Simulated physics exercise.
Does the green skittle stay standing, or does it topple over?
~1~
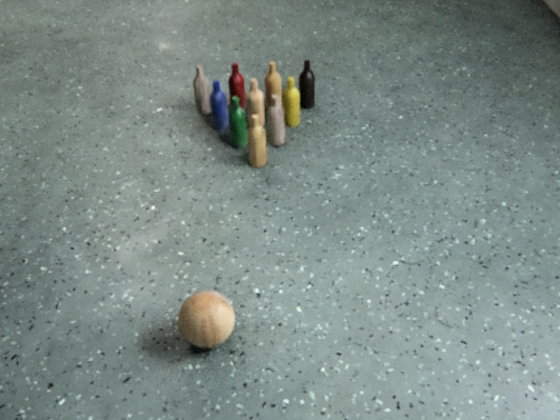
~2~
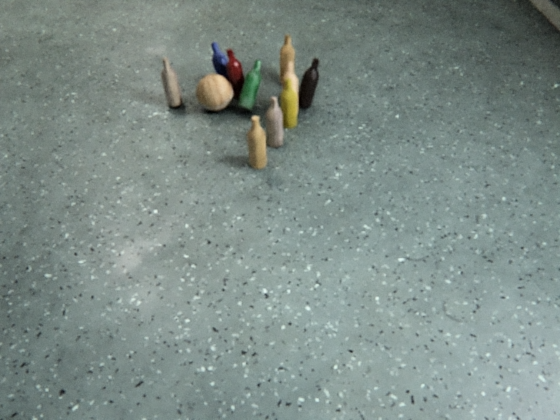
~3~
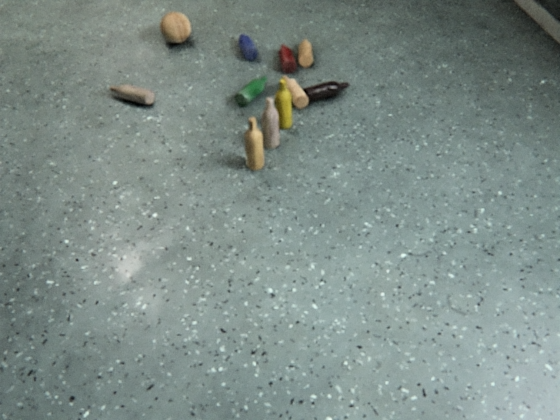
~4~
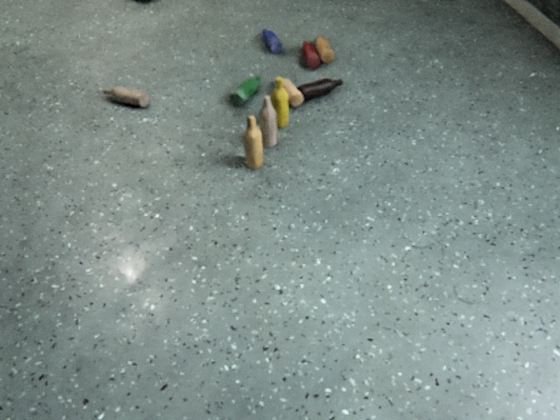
The green skittle topples over and ends up lying on the floor.
